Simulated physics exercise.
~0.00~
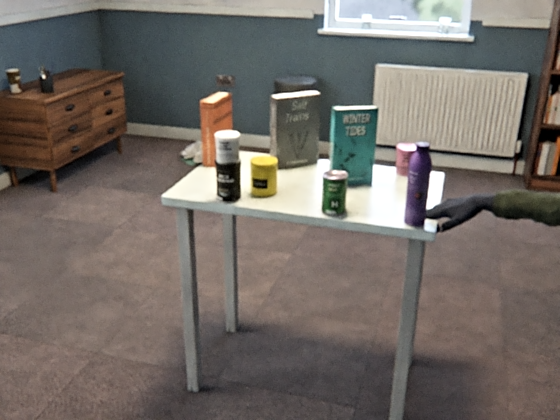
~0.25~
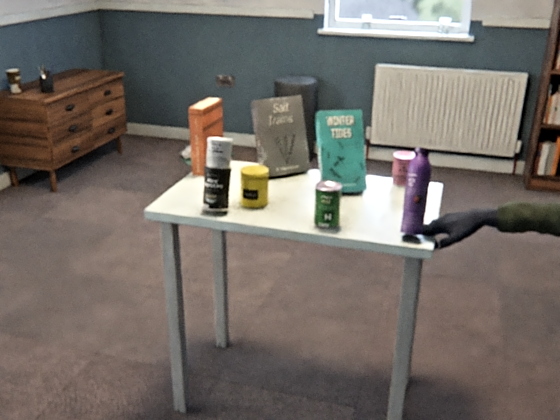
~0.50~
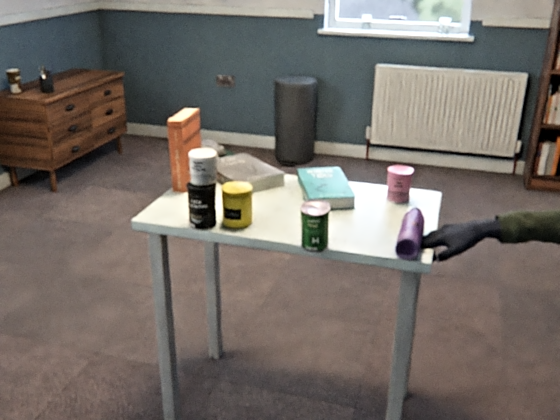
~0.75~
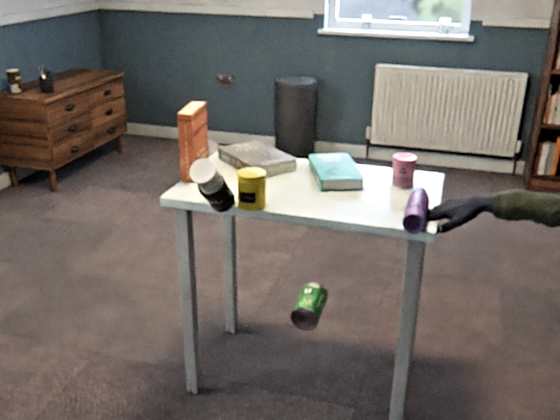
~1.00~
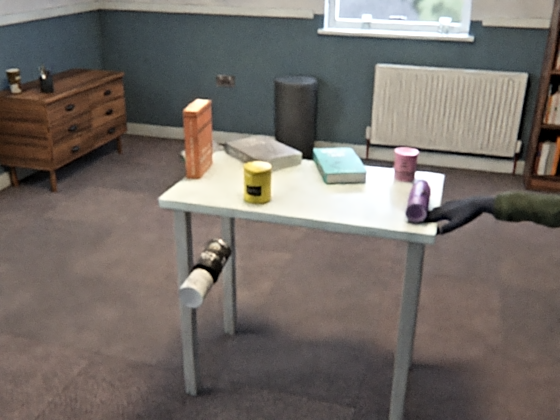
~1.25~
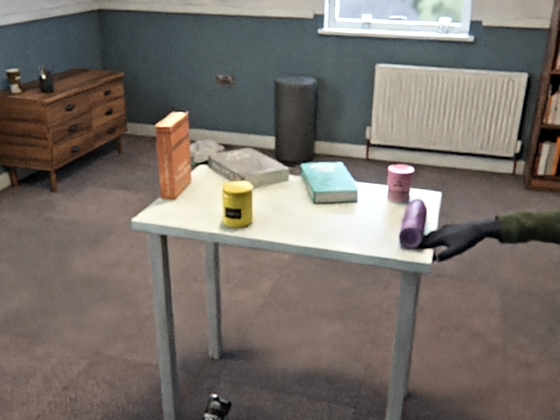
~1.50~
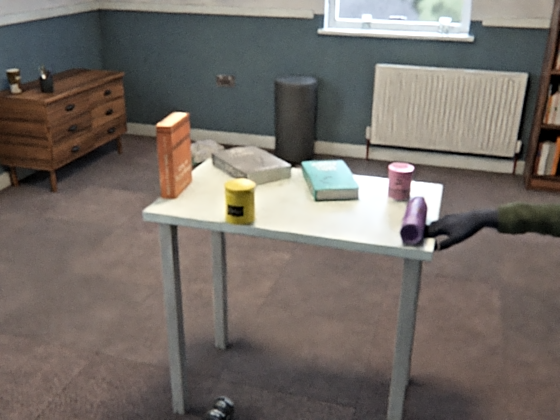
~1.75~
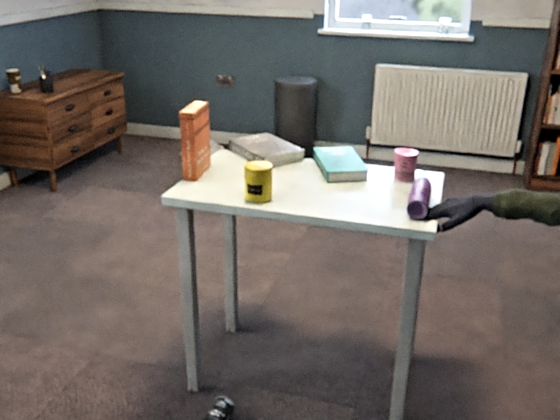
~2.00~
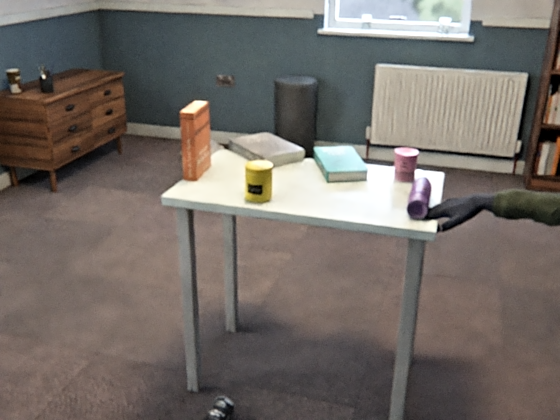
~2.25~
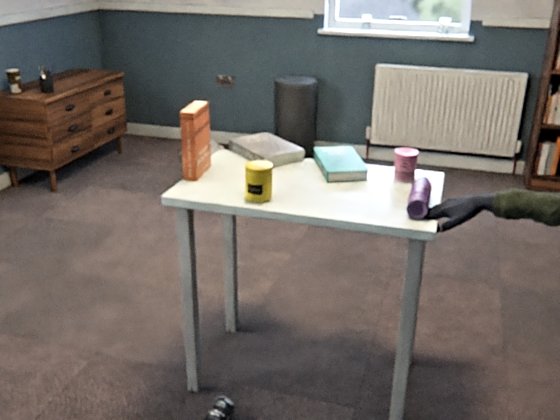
In a blue-walled room, a gloved hand jerking a crowded table back and forth, toppling books and purple bottle, three tins falling off.
